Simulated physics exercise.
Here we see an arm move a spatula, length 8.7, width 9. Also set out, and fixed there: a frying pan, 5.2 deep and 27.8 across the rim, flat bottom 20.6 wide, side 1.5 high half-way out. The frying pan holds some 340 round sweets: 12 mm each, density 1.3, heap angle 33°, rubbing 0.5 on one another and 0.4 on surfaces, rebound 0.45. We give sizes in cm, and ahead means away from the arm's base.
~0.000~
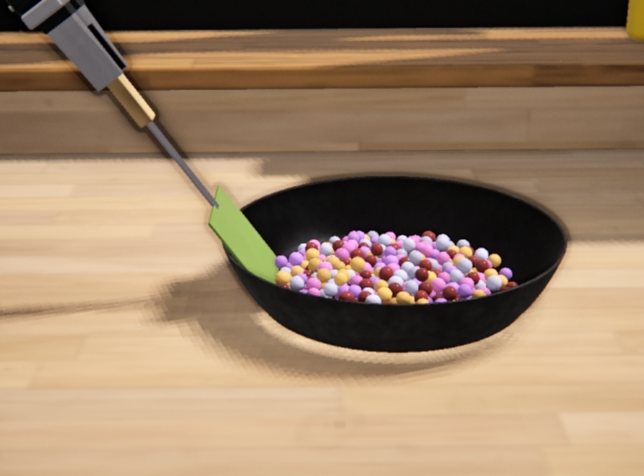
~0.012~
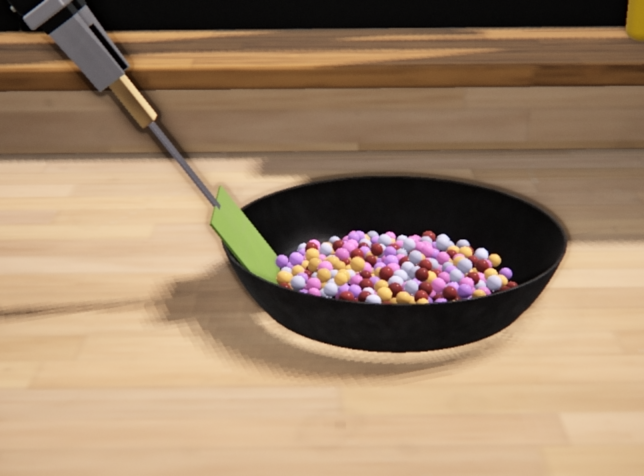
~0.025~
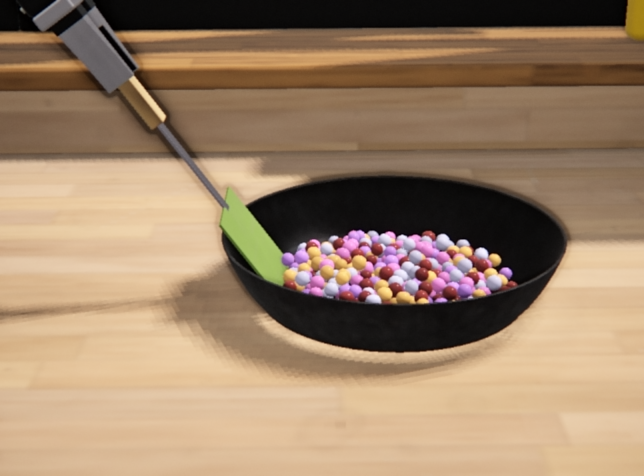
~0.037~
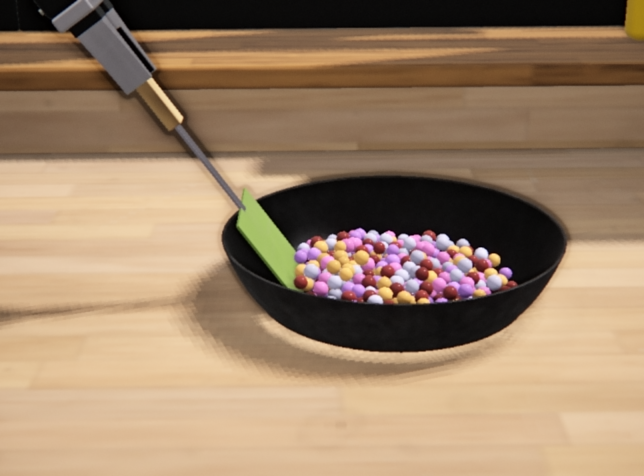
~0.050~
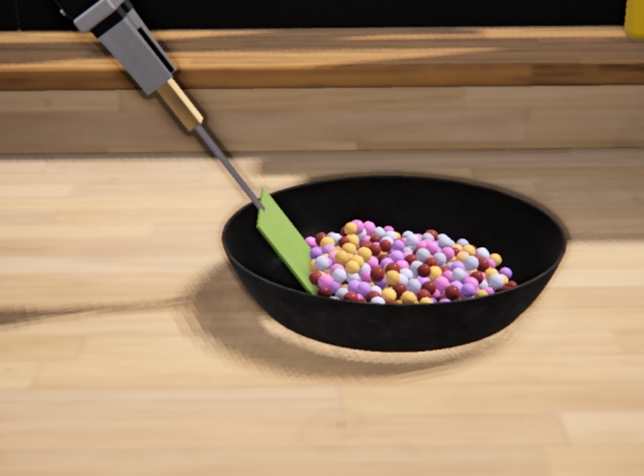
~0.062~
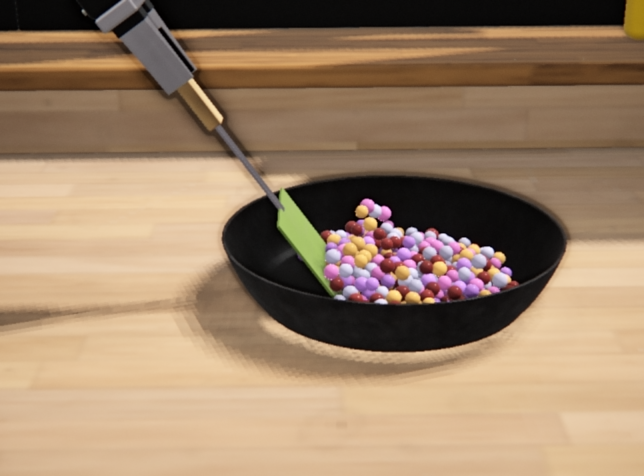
In this clip, a robotic arm holds a green spatula at the left side of a black frying pan of small multicoloured round sweets, then moves it rightward, pushing the nearest sweets into a higher heap.
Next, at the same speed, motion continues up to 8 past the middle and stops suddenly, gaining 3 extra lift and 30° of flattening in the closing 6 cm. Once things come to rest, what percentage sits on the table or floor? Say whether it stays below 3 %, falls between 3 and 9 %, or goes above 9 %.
It goes above 9 %.
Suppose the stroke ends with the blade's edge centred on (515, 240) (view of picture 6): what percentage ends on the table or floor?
Approximately 25 per cent, I reckon.
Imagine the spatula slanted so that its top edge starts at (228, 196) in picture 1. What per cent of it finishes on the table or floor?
Around 10 percent ends up on the table or floor.
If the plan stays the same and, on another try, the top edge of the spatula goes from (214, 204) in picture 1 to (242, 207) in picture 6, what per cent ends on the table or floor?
Near 0 in a hundred.
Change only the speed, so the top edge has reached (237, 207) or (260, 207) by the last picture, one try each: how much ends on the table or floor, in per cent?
0 % and 5 %.
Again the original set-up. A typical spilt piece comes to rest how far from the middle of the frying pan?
It works out to near 30 cm.
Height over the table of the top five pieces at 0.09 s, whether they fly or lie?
8 cm.
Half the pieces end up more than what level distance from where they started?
It comes to some 5 cm.
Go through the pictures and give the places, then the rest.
In the first picture, the spatula top edge at (214, 204), sloping 55°; upper third of the load around (391, 269), from x 280 to 510, top at y 235; 339 in the frying pan.
In the second picture, the spatula top edge at (215, 204), sloping 55°; upper third of the load around (391, 269), from x 280 to 510, top at y 235.
In the third picture, the spatula top edge at (224, 205), sloping 55°; upper third of the load around (390, 269), from x 280 to 510, top at y 235.
In the fourth picture, the spatula top edge at (241, 206), sloping 55°; upper third of the load around (381, 267), from x 280 to 510, top at y 235.
In the fifth picture, the spatula top edge at (260, 207), sloping 55°; upper third of the load around (379, 264), from x 280 to 510, top at y 230.
In the sixth picture, the spatula top edge at (280, 206), sloping 55°; upper third of the load around (386, 261), from x 285 to 515, top at y 205; 339 in the frying pan.
After 0.09 s, sloping 55°, highest piece 10 above the table; 339 in the frying pan.
After 0.12 s, sloping 47°, highest piece 13 above the table; 335 in the frying pan, 4 on the blade or in flight.
After 0.34 s, sloping 25°, highest piece 7 above the table; 294 in the frying pan, 33 on the table or floor, 12 on the blade or in flight.
After 1.39 s, sloping 25°, highest piece 5 above the table; 293 in the frying pan, 46 on the table or floor.
In the end, 293 in the frying pan, 46 on the table or floor. That is 14 % on the table or floor.
